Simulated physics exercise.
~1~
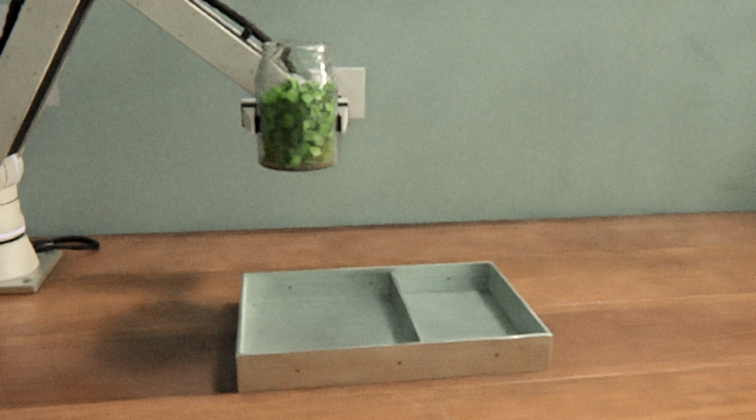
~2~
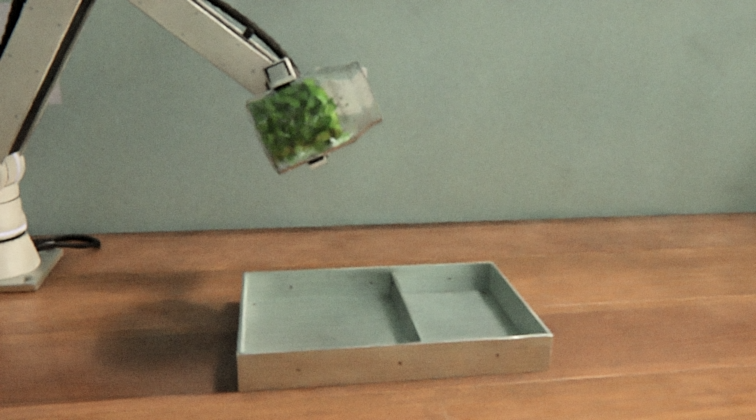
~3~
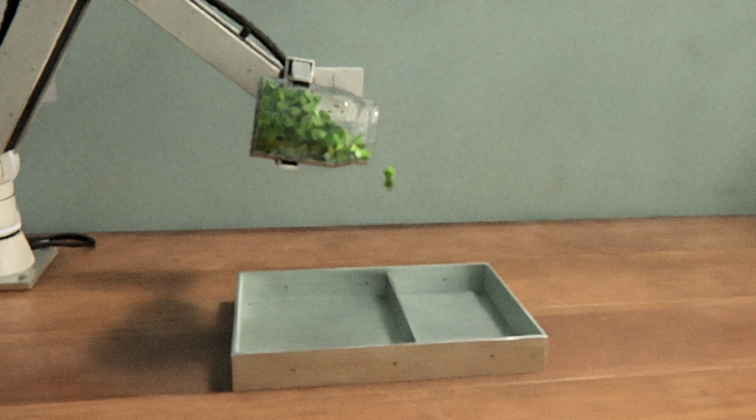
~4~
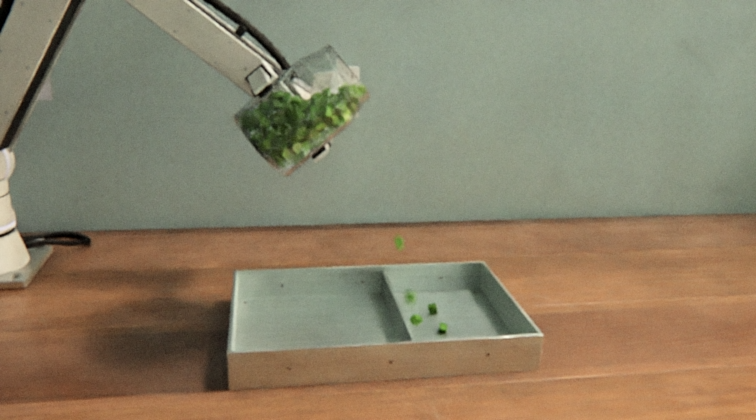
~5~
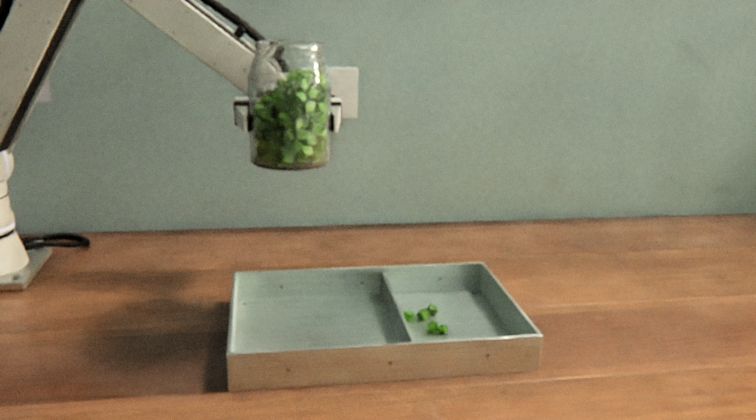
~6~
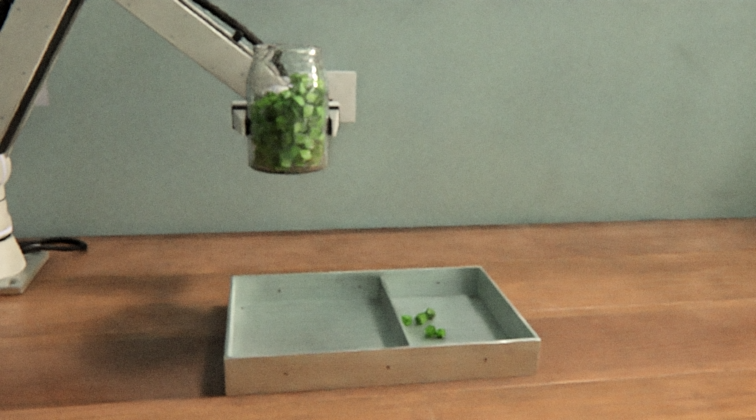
A robot arm held a glass jar of green vegetable pieces above a divided tray on a wooden table, tipped it to the right so a few pieces dropped into the right-hand section, then turned it upright again, still mostly full.
